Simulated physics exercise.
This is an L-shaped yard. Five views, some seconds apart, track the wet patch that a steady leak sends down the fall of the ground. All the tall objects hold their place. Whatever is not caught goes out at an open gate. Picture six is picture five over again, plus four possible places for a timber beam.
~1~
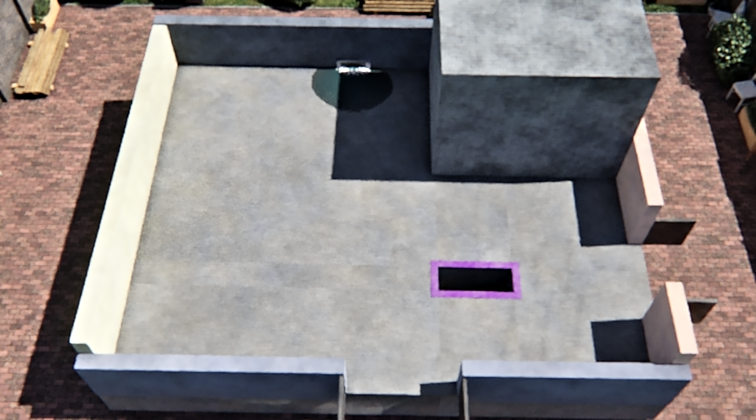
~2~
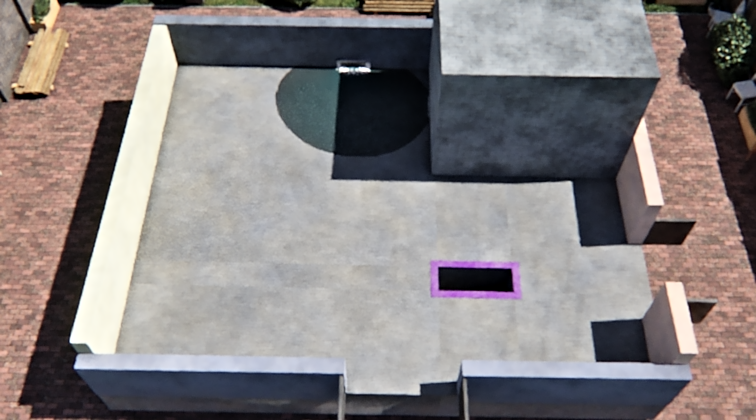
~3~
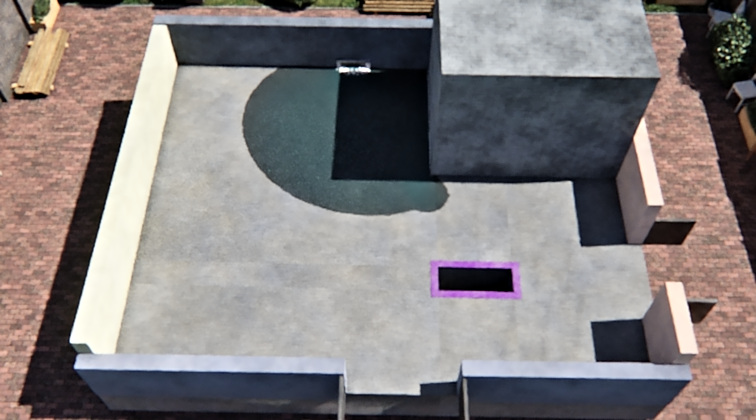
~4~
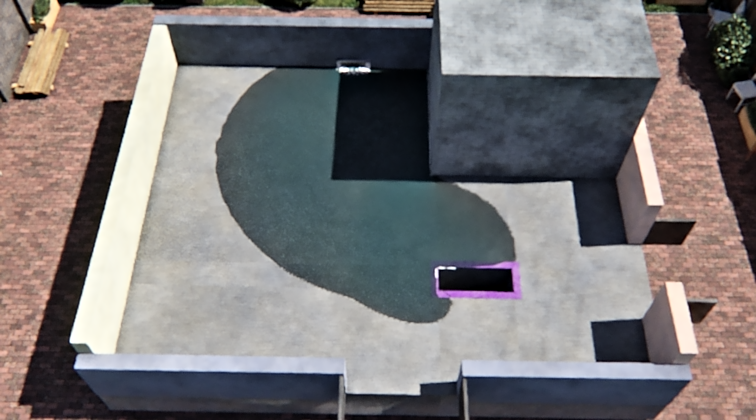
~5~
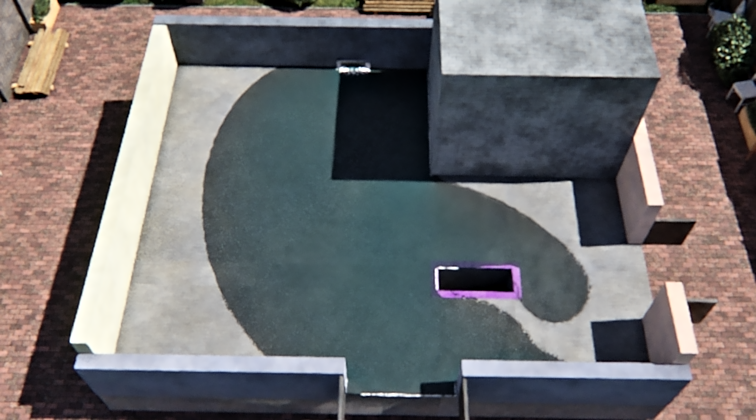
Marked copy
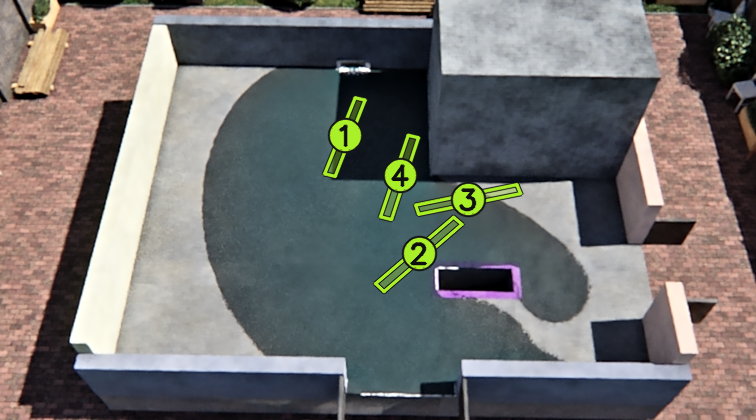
The video shows dark water spreading from an outfall at the back wall across an L-shaped walled yard, rounding the block's corner, reaching the purple-rimmed drain, then passing around it and extending to the open gate at the front.
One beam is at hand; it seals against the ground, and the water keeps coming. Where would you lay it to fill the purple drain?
Choose 1.
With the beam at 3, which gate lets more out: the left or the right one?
The left gate.
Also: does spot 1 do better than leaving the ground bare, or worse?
It is worse.
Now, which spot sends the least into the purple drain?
2.
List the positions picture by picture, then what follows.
In the first picture, outfall at (353, 64); purple drain at (476, 280); open gate at (635, 280); open gate at (402, 380); 3 % of the ground under water, visible out to (359, 106); purple drain still dry.
In the second picture, 12 % of the ground under water, visible out to (387, 149); purple drain still dry.
In the third picture, 23 % of the ground under water, visible out to (433, 201); purple drain still dry.
In the fourth picture, 41 % of the ground under water, visible out to (418, 315); purple drain taking water.
In the fifth picture, 59 % of the ground is wet; purple drain taking water.
In lime, 1 from (329, 175) to (360, 99); 2 from (379, 287) to (457, 220); 3 from (417, 209) to (518, 189); 4 from (386, 218) to (413, 136).
With 1, about 22 % of the stream goes into the purple drain, about 77 % out by the gates.
With 2, about 7 % of the stream goes into the purple drain, about 91 % out by the gates.
With 3, about 13 % of the stream goes into the purple drain, about 86 % out by the gates.
With 4, about 14 % of the stream goes into the purple drain, about 83 % out by the gates.
